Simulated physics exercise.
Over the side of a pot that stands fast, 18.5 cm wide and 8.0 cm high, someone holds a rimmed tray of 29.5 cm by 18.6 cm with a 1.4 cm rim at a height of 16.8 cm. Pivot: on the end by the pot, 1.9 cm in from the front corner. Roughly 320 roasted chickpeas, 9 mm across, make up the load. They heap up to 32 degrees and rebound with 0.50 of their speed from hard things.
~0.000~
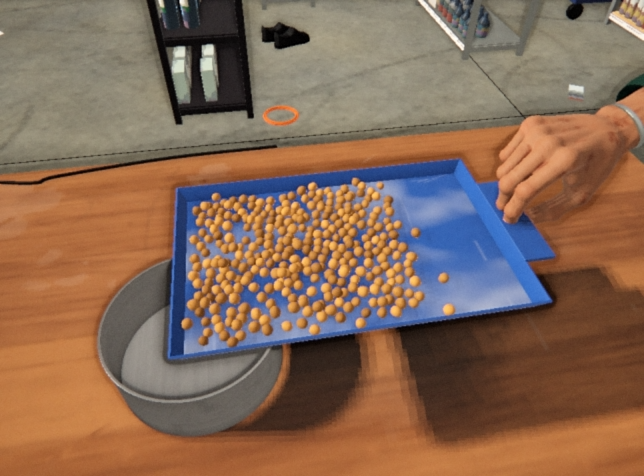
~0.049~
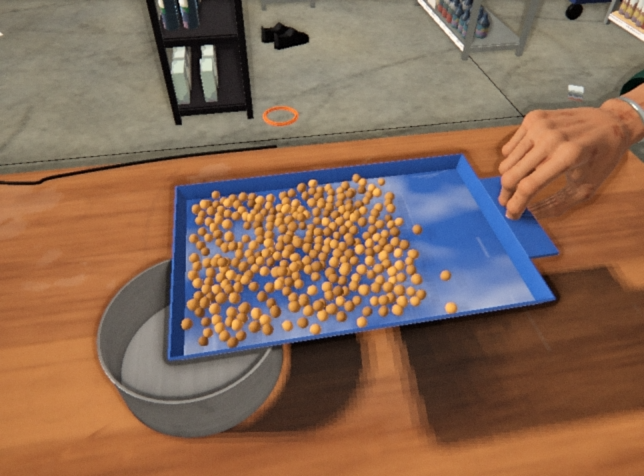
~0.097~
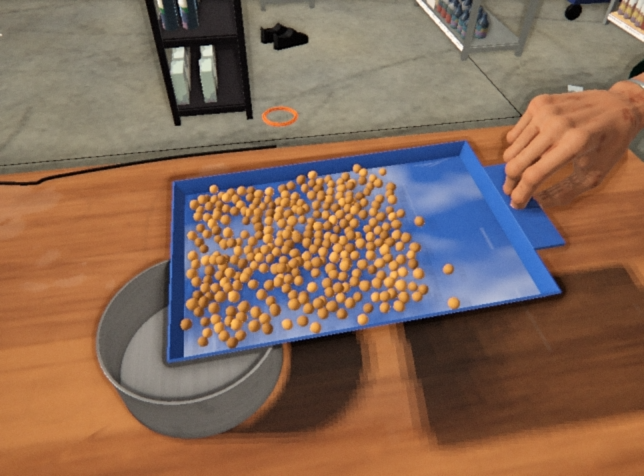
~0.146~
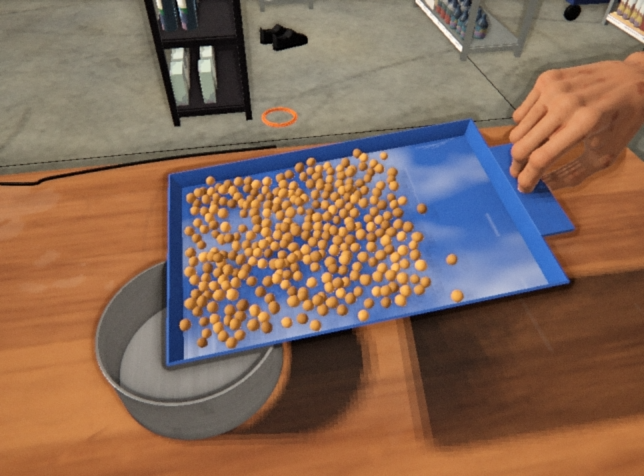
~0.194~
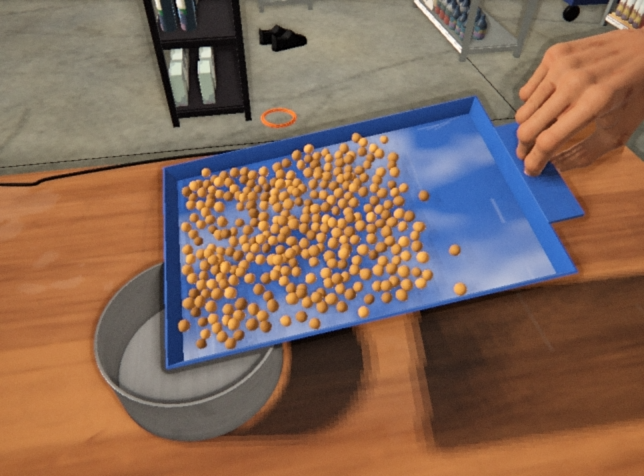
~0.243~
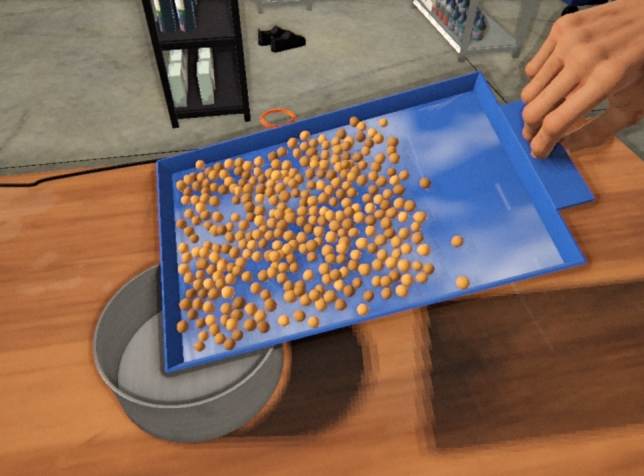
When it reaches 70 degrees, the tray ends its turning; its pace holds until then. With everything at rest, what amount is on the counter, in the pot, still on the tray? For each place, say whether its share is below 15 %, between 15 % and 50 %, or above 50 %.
In order: Counter: Above half. Pot: Scant. Tray: Scant.
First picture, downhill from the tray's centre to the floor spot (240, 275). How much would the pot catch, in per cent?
Near 60 percent, give or take.
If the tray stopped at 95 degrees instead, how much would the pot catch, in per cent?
That comes out at some 0 per cent.
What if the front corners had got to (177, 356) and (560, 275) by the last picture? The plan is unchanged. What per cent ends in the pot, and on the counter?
The pot gets 0 and the counter 100.
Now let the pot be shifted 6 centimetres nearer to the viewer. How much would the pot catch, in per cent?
Expect something close to 65 per cent.
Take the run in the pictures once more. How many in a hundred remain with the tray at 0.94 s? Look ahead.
Around 15 percent of it.
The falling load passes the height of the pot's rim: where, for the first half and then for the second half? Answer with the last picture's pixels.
It passes about (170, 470) first and (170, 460) afterwards.
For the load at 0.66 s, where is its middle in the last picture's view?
(199, 313) or thereabouts.
Then, at 0.49 s, tilt 45 degrees; the tray holds 100 %, the pot 0 %.
After 0.66 s, tilt 62 degrees; the tray holds 85 %, the pot 0 %.
After 0.94 s, tilt 70 degrees; the tray holds 15 %, the pot 0 %.
At rest (2.2 s), counter 100 %, pot 0 %, tray 0 %.
